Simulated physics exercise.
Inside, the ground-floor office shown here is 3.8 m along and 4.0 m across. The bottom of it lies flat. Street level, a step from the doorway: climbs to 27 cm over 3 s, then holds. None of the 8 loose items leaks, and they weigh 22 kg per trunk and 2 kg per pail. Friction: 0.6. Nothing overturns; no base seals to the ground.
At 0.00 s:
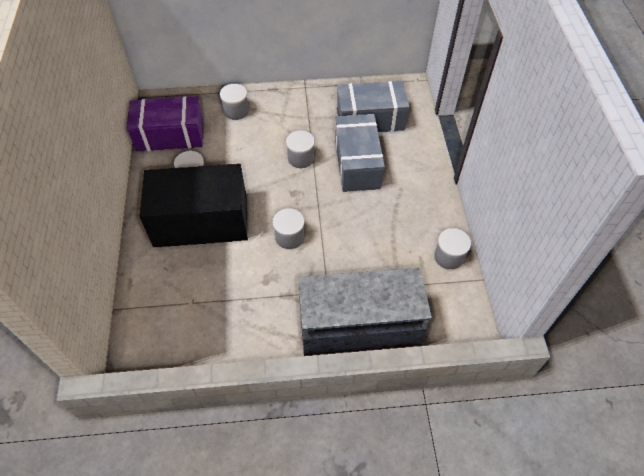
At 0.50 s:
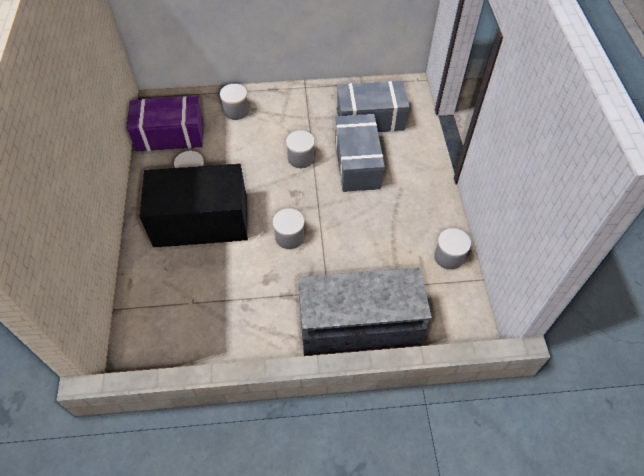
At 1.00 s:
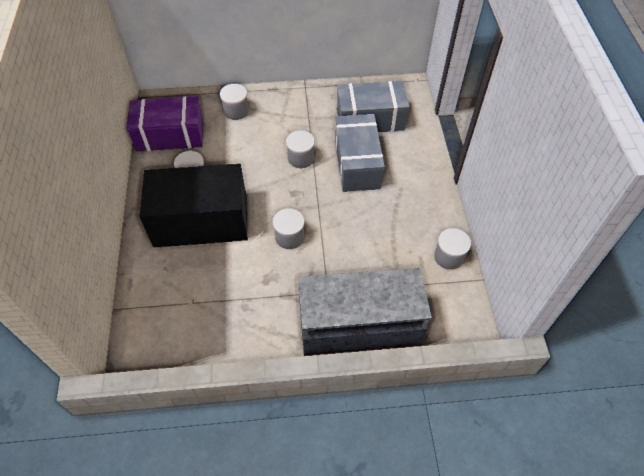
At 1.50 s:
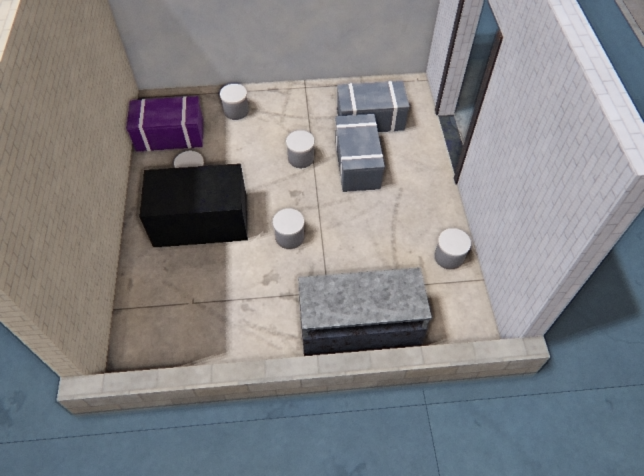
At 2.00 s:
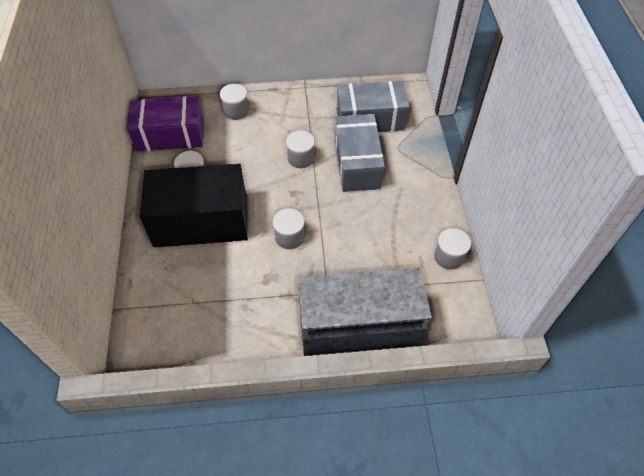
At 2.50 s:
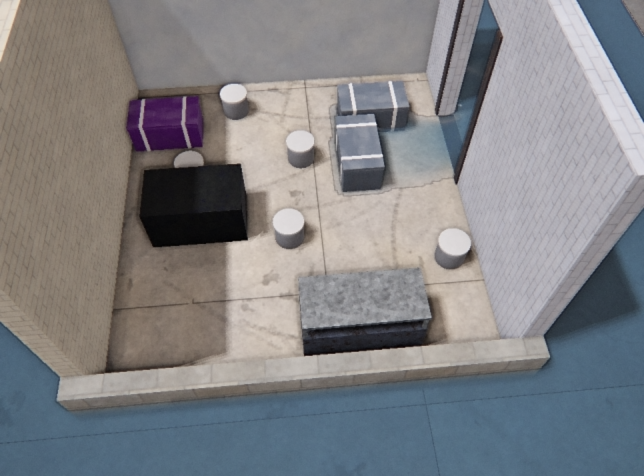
Blue water spreading around a roofless room, then seeping through the right-hand doorway across the floor by grey trunks, furnishings staying still.
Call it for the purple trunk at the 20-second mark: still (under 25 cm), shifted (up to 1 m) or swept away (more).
Shifted.
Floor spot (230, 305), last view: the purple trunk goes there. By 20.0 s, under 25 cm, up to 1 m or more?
What happens is it gets pushed a long way.
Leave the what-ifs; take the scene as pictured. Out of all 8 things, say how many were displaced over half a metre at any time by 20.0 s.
8 in all.
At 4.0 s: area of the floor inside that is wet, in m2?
The covered patch comes to about 7.0 m2.
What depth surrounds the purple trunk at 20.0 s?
Roughly 26 cm at that moment.
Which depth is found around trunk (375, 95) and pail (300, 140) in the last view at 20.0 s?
Depth approx. 27 cm / 26 cm.
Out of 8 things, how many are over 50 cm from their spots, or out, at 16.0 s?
I make it 8.
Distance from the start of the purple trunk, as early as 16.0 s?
I'd put it at around 60 cm.
After 4.0 s the purple trunk is near (163, 112), 0.0 m from its start, aground; 0 afloat.
After 9.0 s the purple trunk is near (155, 142), 0.6 m from its start, afloat; 7 afloat.
After 16.0 s the purple trunk is near (151, 137), 0.6 m from its start, afloat; 8 afloat.
After 20.0 s the purple trunk is near (149, 135), 0.6 m from its start, afloat; 8 afloat.
